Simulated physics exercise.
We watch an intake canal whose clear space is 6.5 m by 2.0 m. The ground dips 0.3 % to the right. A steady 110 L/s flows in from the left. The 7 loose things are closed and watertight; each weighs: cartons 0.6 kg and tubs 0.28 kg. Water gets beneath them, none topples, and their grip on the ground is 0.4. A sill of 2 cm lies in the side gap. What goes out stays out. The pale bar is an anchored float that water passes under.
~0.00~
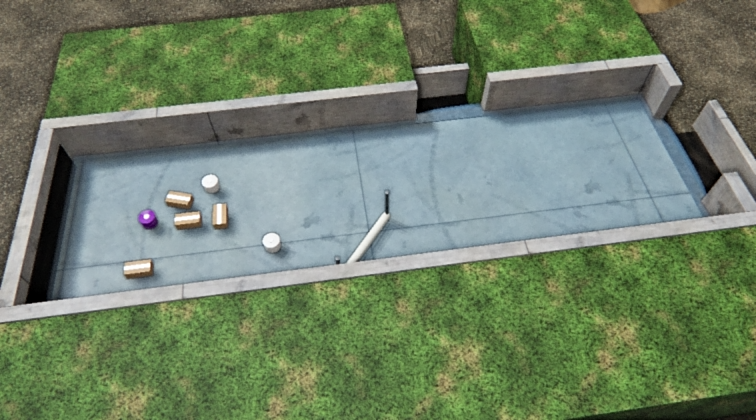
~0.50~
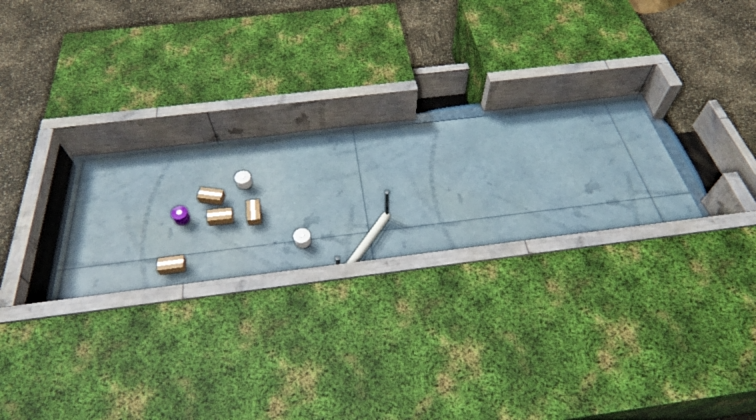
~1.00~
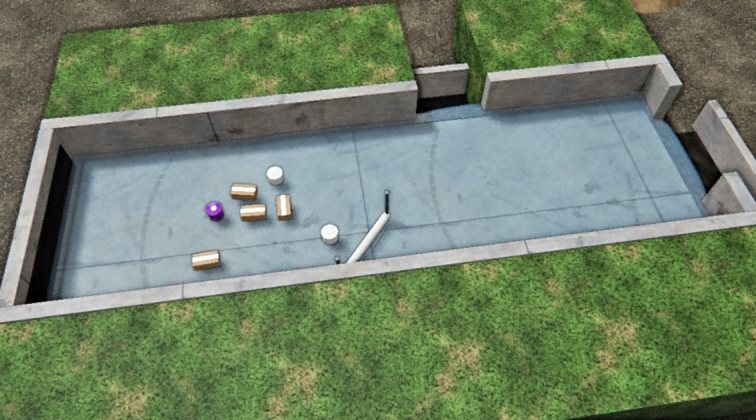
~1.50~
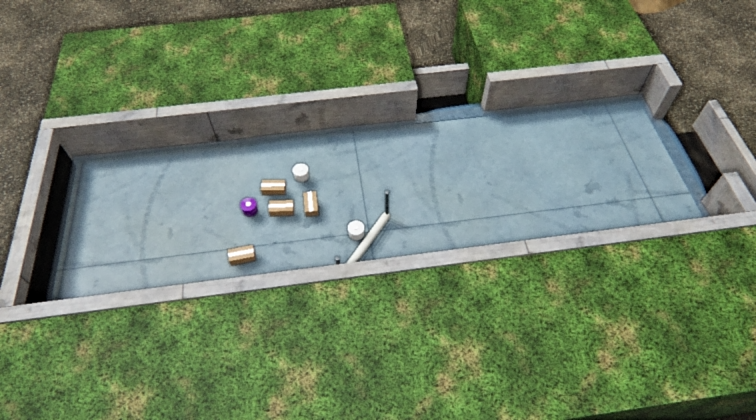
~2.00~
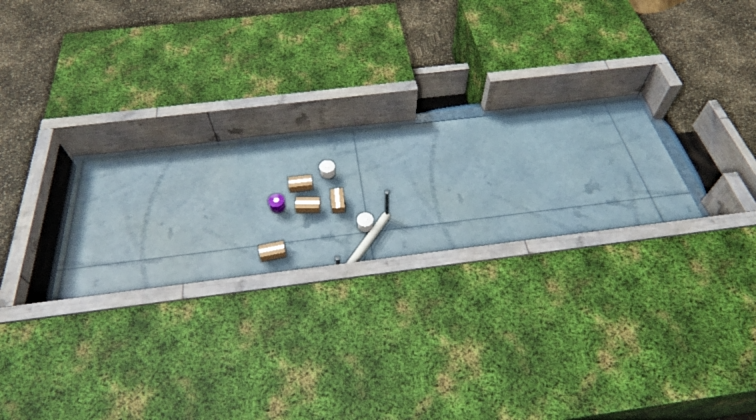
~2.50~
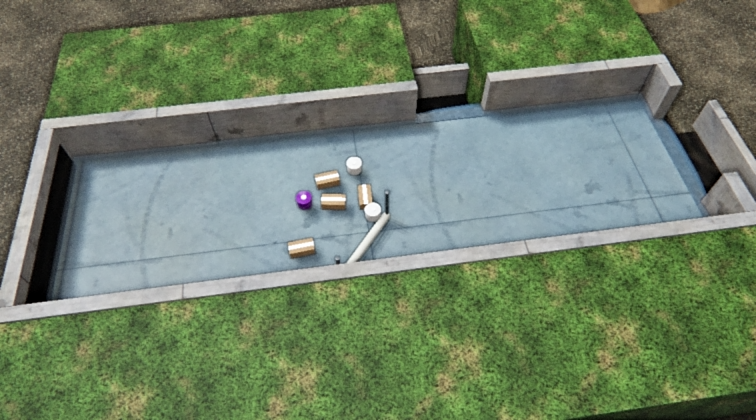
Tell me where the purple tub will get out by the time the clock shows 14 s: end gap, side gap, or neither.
The purple tub: End opening.
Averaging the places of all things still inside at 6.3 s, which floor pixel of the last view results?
Around (480, 161).
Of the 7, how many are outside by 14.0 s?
I count 6.
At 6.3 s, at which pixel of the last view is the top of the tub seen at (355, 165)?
At about (511, 111).
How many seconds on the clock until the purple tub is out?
Near 12.0 s.
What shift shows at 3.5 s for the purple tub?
Roughly 200 cm by then.
After 3.5 s the purple tub is near (357, 191), 2.1 m from its start, afloat; 0 of 7 are out; 7 afloat.
After 6.3 s the purple tub is near (482, 166), 3.4 m from its start, afloat; 0 of 7 are out; 7 afloat.
After 10.0 s the purple tub is near (591, 140), 4.7 m from its start, afloat; 0 of 7 are out; 7 afloat.
After 14.0 s the purple tub has gone out by the end gap; 6 of 7 are out; 1 afloat.
